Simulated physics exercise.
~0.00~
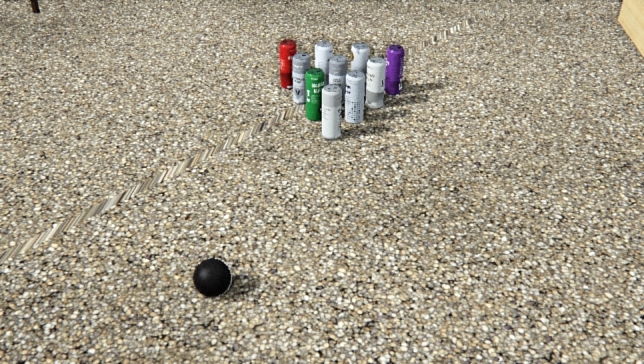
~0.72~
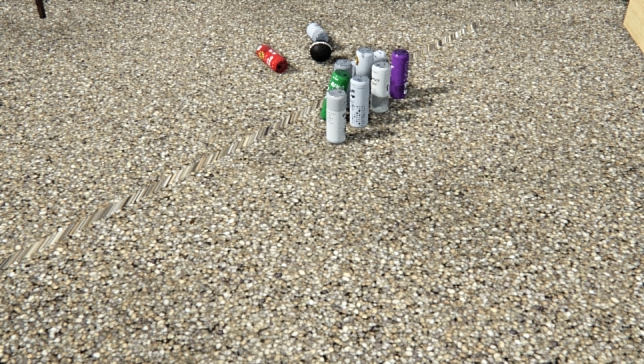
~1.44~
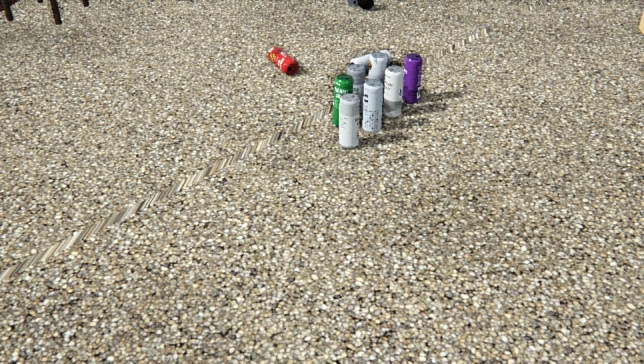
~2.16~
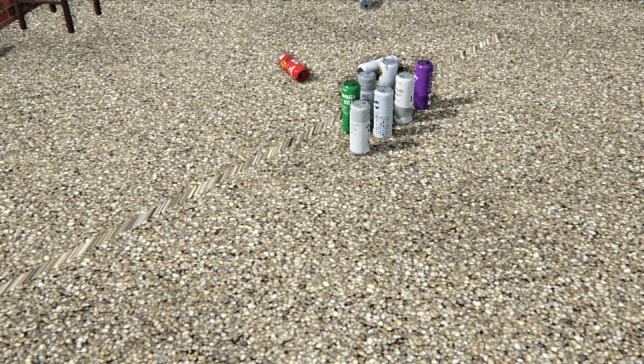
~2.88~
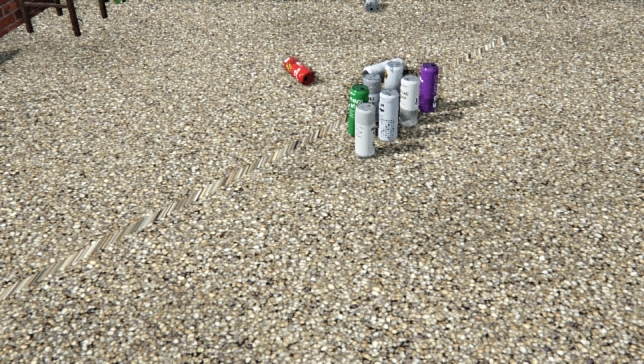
A wedge of ten tubes stood on pebbly ground as a black ball rolled into its left side, toppling the red one and two pale ones, then rolled away into the distance, leaving the green, purple and other tubes upright.
